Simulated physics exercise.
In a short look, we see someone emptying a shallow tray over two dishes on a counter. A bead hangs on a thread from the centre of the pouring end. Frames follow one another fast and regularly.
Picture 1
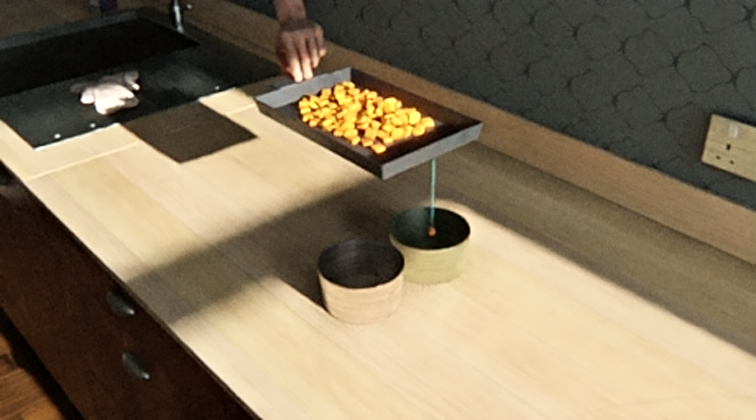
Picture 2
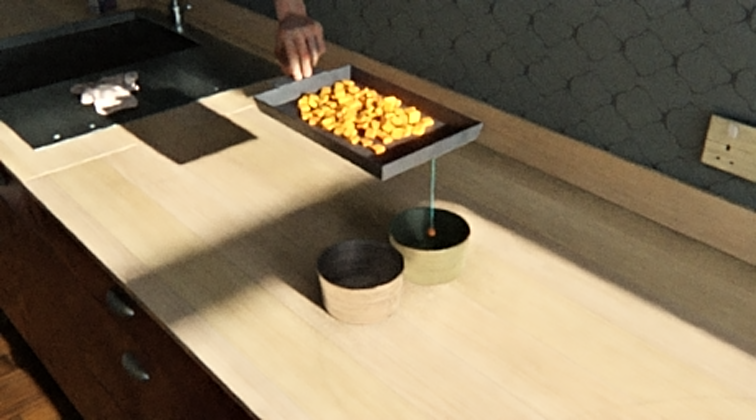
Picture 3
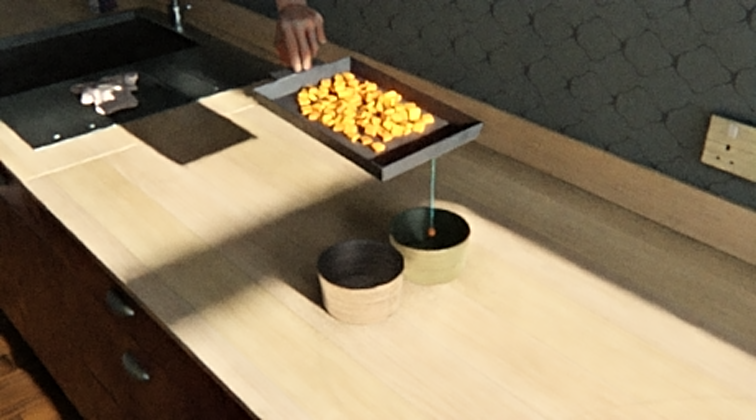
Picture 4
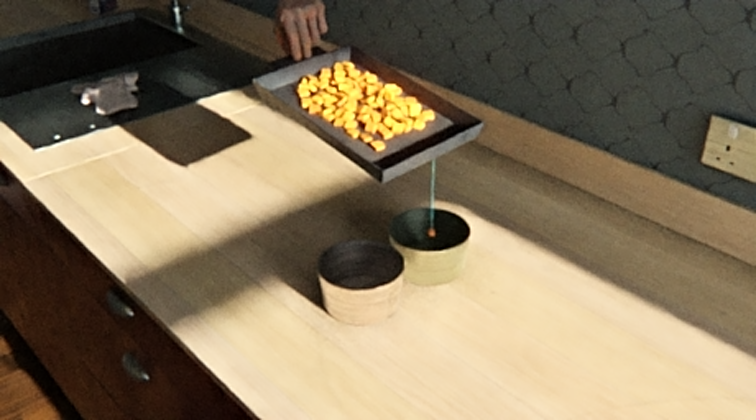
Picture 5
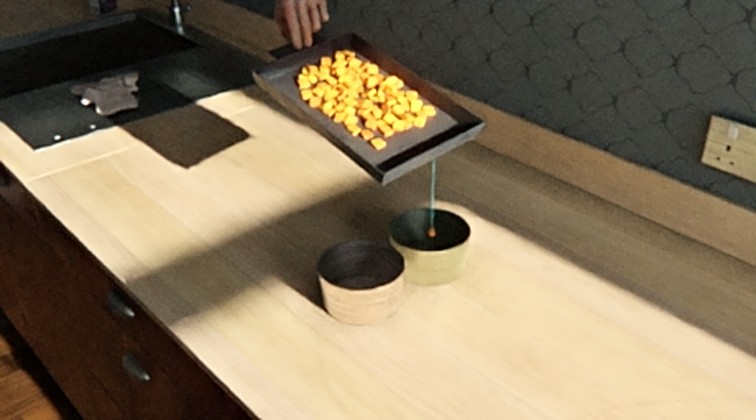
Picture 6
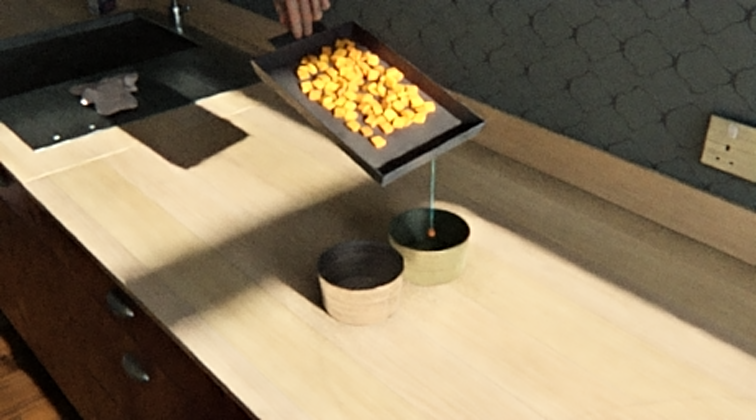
At the start, a hand holds a dark shallow tray of small orange pieces above two round dishes on a wooden counter, with a bead hanging on a thread below. The hand then gradually raises the far end, steepening the tray's slant, while the pieces stay bunched together and the dishes remain still.
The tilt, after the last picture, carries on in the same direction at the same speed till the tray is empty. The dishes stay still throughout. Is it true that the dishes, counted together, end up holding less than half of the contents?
By the end, the dishes are holding not even half of the load, I'd say.
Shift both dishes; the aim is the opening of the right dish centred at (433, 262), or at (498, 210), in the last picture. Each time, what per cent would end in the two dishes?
Trial 1 near 70 percent, trial 2 near 10 percent.
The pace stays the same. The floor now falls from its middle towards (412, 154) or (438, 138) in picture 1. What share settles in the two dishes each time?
About 0 % and about 10 %.
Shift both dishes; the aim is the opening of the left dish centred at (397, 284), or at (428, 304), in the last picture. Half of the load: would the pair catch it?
Well, in excess of half at the first spot and not up to half at the second.
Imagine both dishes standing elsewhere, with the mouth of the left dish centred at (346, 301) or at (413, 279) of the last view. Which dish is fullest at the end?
Well, first the dish at right, then the dish at left.
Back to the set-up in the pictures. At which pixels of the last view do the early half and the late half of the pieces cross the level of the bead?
Half one: (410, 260), half two: (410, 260).
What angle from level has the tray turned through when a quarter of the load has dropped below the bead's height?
Somewhere around 100 degrees.
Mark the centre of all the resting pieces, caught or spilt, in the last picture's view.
The centre comes to rest close to (412, 316).
Shortly afterwards, tray tipped steeply; all but a few on the tray; only a few in the air.
Next, tray tipped right over; near two thirds on the tray; a little in the left dish; near a third outside both; only a few in the air.
Some moments later, tray tipped past a quarter turn; near a quarter in the left dish; the bulk outside both.
In the end, tray tipped past a quarter turn; near a quarter in the left dish; none at all in the right dish; the bulk outside both.
